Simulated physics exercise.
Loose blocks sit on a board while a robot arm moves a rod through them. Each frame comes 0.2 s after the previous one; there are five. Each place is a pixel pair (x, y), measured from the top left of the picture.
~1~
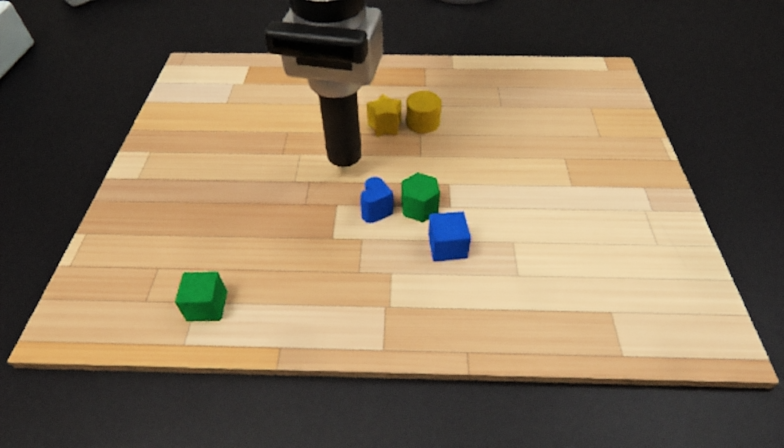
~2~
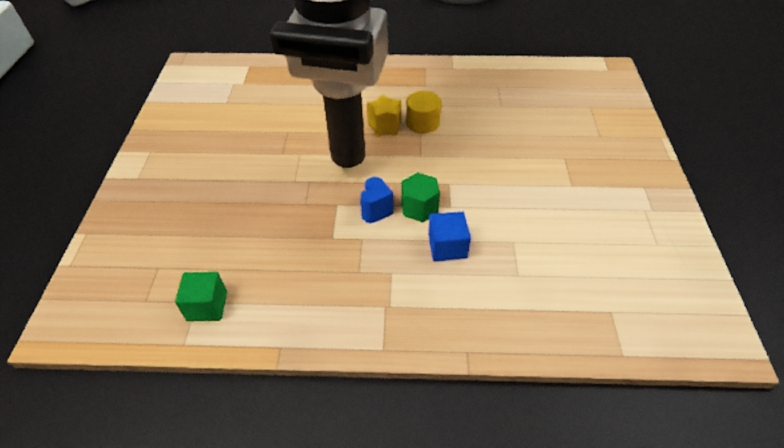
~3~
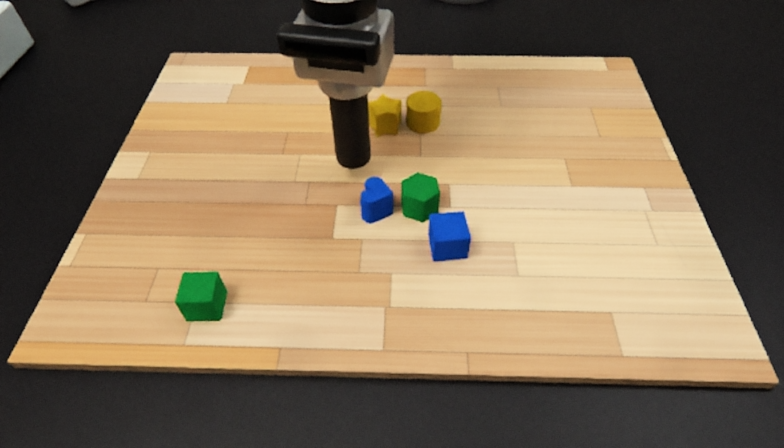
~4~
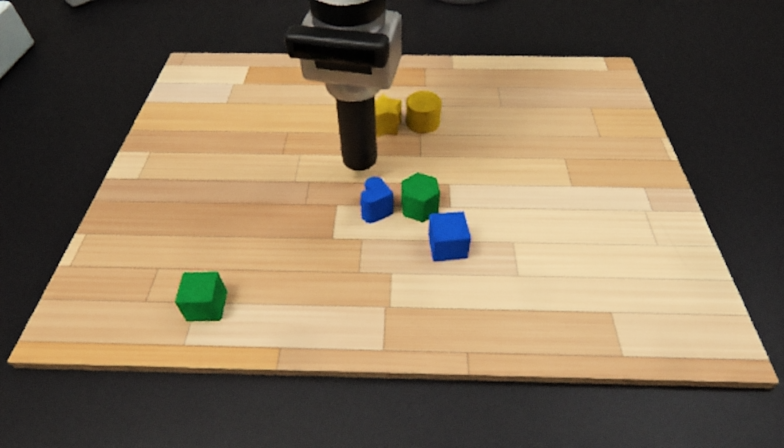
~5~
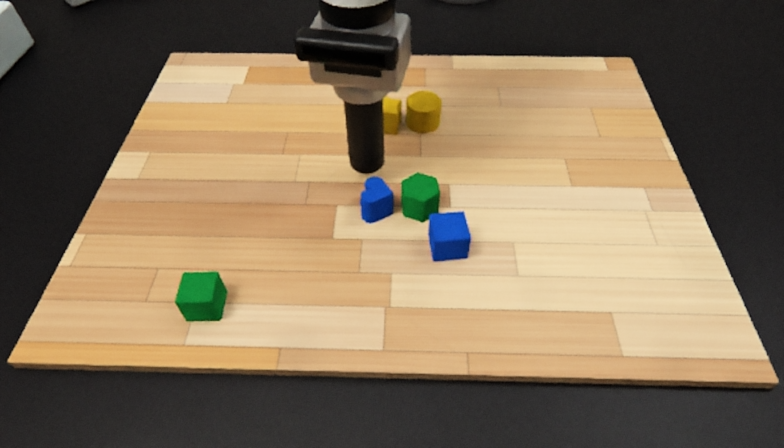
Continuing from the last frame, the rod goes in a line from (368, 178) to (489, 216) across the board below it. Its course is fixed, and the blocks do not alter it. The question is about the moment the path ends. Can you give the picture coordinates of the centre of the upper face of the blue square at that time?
I'd say the blue square ends with its top centre at (460, 246).
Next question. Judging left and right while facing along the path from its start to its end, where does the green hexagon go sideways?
That block drifts right.
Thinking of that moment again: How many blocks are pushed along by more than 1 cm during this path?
Two blocks, no more.
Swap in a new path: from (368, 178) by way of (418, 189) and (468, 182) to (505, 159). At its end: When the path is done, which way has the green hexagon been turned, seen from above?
Rotates clockwise.
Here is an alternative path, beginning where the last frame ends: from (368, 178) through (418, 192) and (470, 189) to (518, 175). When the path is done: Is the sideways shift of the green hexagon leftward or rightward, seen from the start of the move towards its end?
It's going to go right.
What follows on the original path. One third of the way, rod (407, 175); green hexagon (429, 191).
Two thirds of the way, rod (449, 188); green hexagon (463, 211), turned 45° clockwise; blue square (458, 239), turned 15° clockwise.
At the end, rod (492, 201); blue heart still; green hexagon (490, 224), turned 95° clockwise; blue square (460, 246), turned 40° clockwise.
